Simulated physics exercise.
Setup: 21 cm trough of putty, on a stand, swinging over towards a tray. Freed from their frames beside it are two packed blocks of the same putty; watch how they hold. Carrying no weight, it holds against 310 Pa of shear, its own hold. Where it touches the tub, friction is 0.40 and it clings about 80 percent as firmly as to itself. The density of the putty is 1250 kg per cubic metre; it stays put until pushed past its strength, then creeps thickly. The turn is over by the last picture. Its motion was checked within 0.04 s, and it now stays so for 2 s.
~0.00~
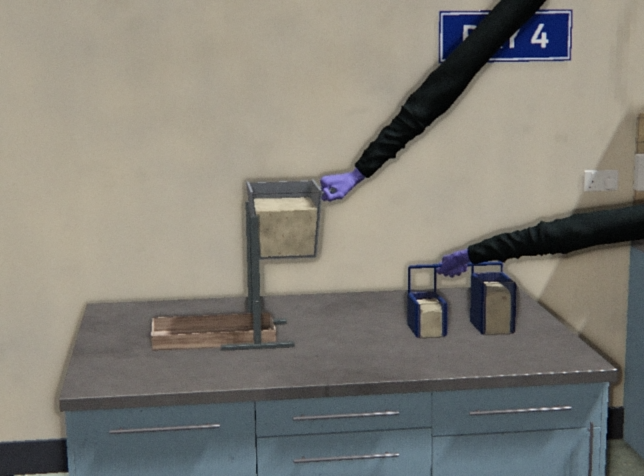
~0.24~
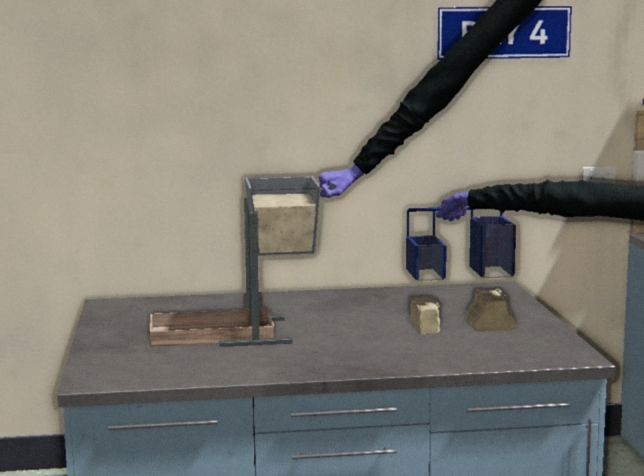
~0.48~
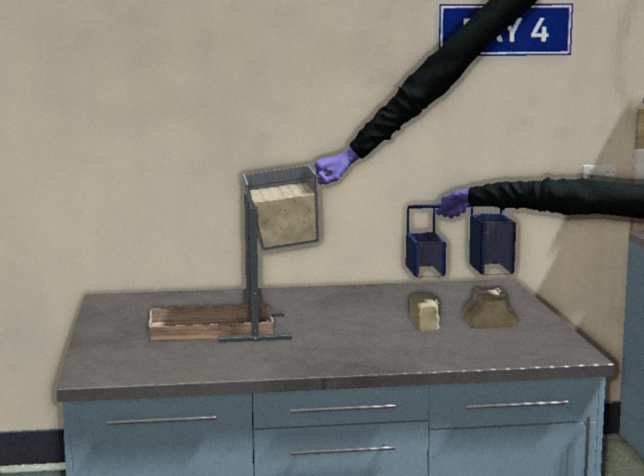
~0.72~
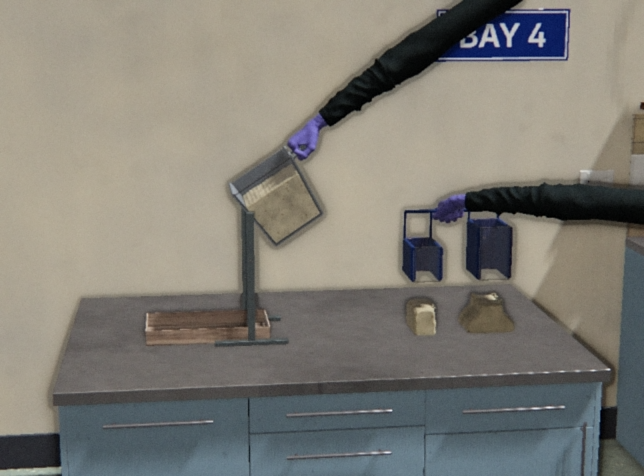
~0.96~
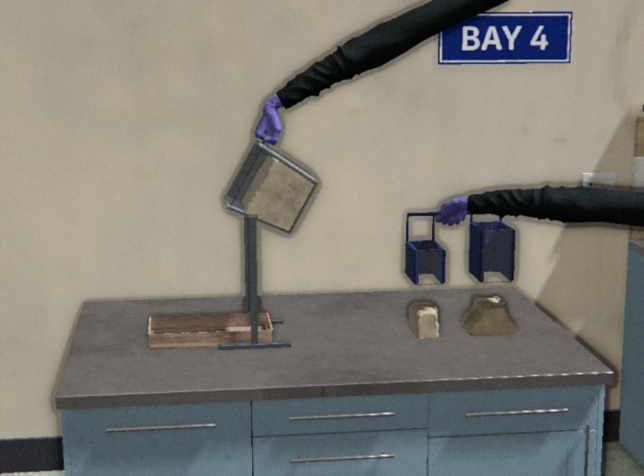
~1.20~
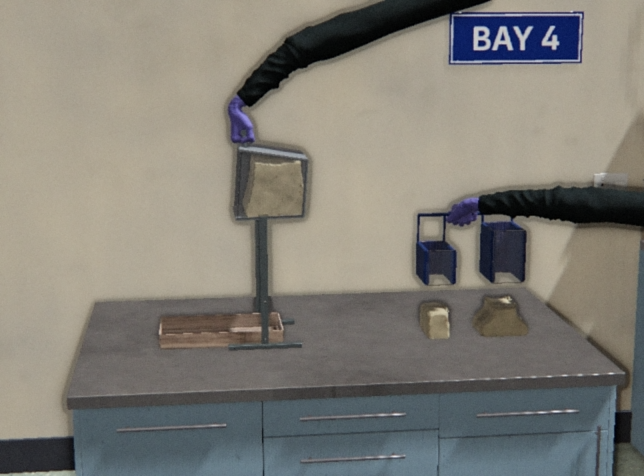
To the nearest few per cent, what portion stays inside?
About 57 %.
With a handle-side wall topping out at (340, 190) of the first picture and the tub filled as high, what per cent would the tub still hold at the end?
Some 40 percent would still be in the tub at the end.
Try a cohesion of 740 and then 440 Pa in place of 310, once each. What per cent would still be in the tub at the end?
First try roughly 100 per cent, second try roughly 75 per cent.
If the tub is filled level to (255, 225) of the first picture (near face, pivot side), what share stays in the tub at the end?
That gives some 90 %.
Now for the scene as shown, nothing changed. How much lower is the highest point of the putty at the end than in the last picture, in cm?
About 9 cm.
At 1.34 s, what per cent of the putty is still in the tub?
Near 95 %.
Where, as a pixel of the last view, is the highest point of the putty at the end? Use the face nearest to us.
Looking at the last picture, I'd put it at about (282, 190).
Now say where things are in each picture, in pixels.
The first frame shows handle-side rim at (319, 191), tilt 0 degrees; crest of the putty at (258, 210); block heights 9.6 cm, 15 cm (left to right).
The second frame shows handle-side rim at (318, 187), tilt 0 degrees; crest of the putty at (257, 206); block heights 9.3 cm, 11 cm (left to right).
The third frame shows handle-side rim at (314, 176), tilt 7 degrees; crest of the putty at (310, 194); block heights 9.2 cm, 10 cm (left to right).
The fourth frame shows handle-side rim at (289, 157), tilt 34 degrees; crest of the putty at (295, 175); block heights 9.2 cm, 10 cm (left to right).
The fifth frame shows handle-side rim at (260, 149), tilt 61 degrees; crest of the putty at (277, 161); block heights 9.2 cm, 10 cm (left to right).
The sixth frame shows handle-side rim at (240, 152), tilt 86 degrees; crest of the putty at (258, 163); block heights 9.2 cm, 10 cm (left to right).
After 1.34 s, the tub is at 86 degrees and holds 95 %.
After 1.51 s, the tub is at 86 degrees and holds 68 %.
After 1.68 s, the tub is at 86 degrees and holds 57 %.
After 1.85 s, the tub is at 86 degrees and holds 57 %.
After 3.20 s, the tub is at 86 degrees and holds 57 %.
